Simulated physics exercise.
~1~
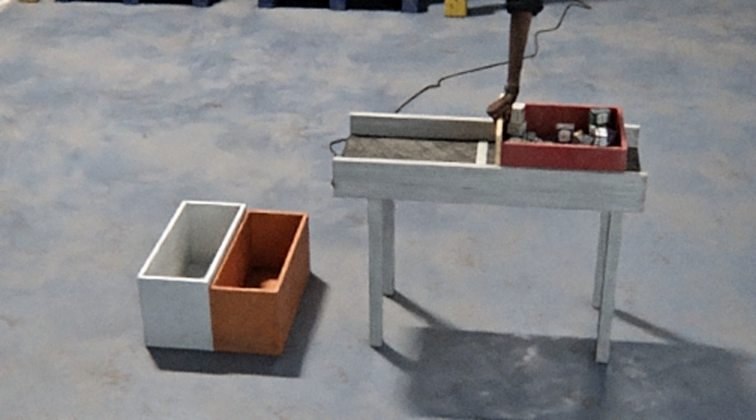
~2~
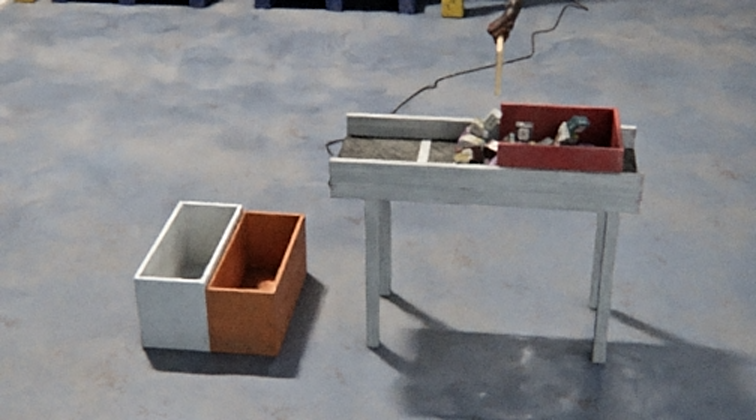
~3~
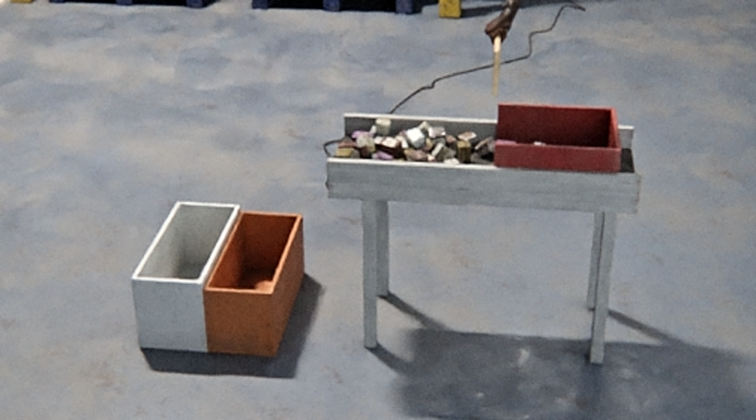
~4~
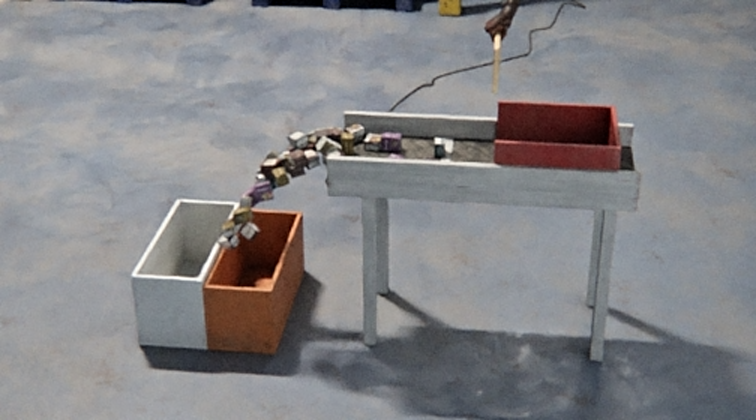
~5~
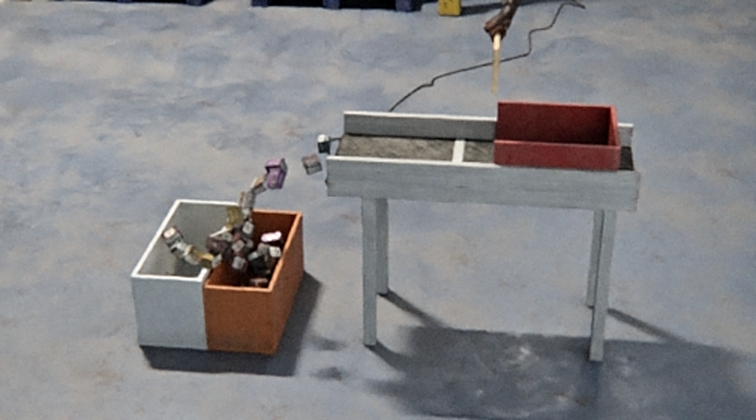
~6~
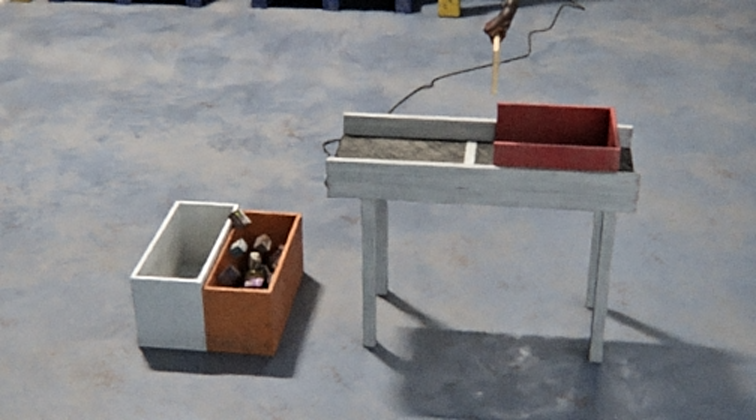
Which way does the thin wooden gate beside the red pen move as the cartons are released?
The gate moves up, lifted clear of the belt by the dark hand or gripper holding it.
